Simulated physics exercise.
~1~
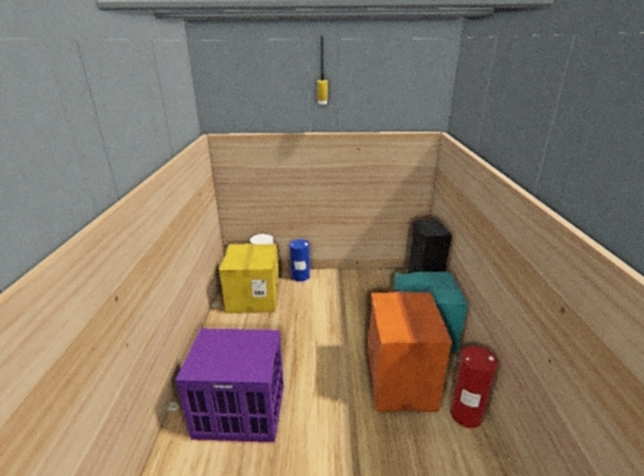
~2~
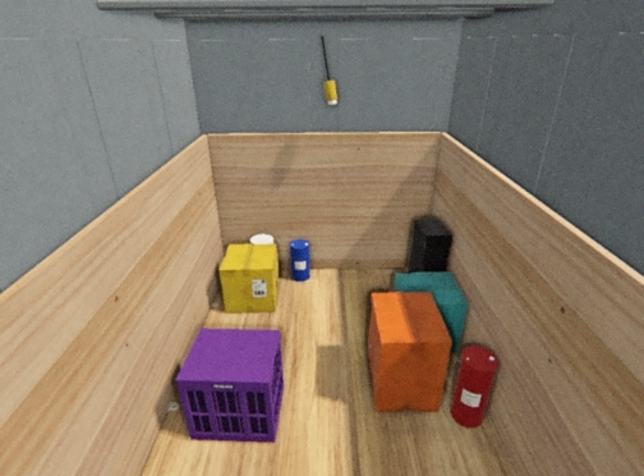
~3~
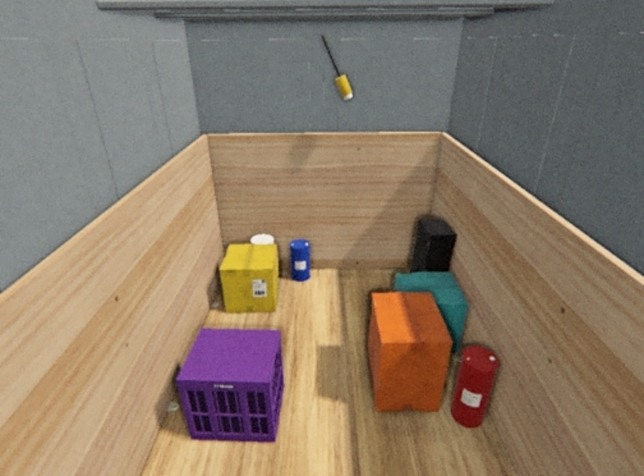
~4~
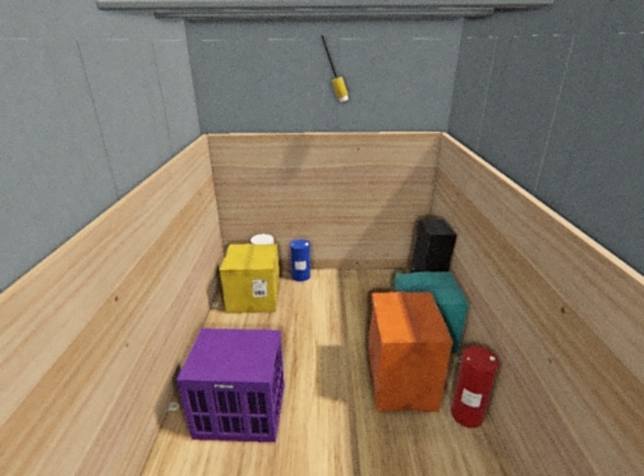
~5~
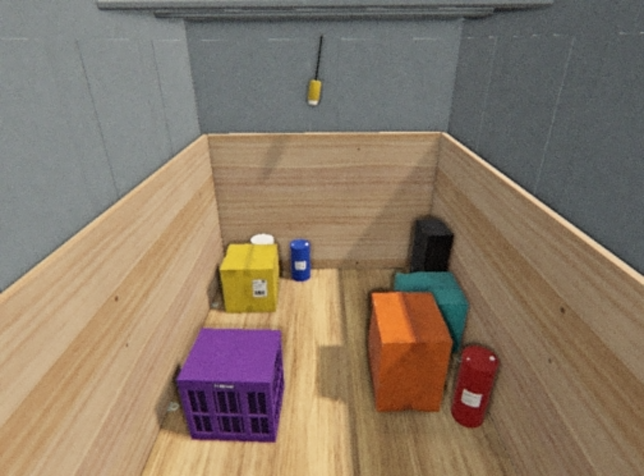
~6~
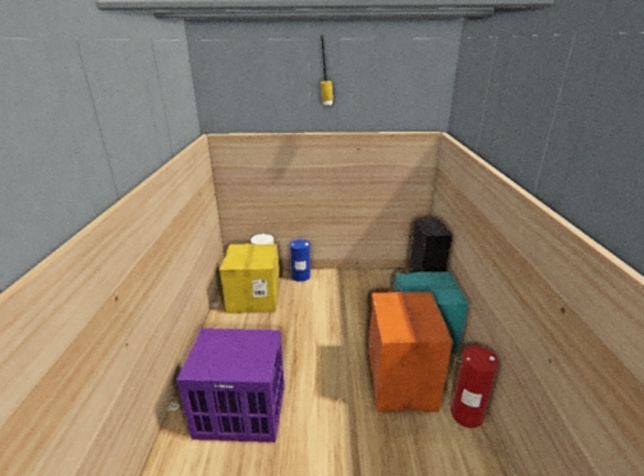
In the video, a small yellow lamp hanging above a wood-walled load bay swings to the right, then back to the left and nearer the middle, while the colorful boxes, purple crate and canisters on the floor stay in place through the end.
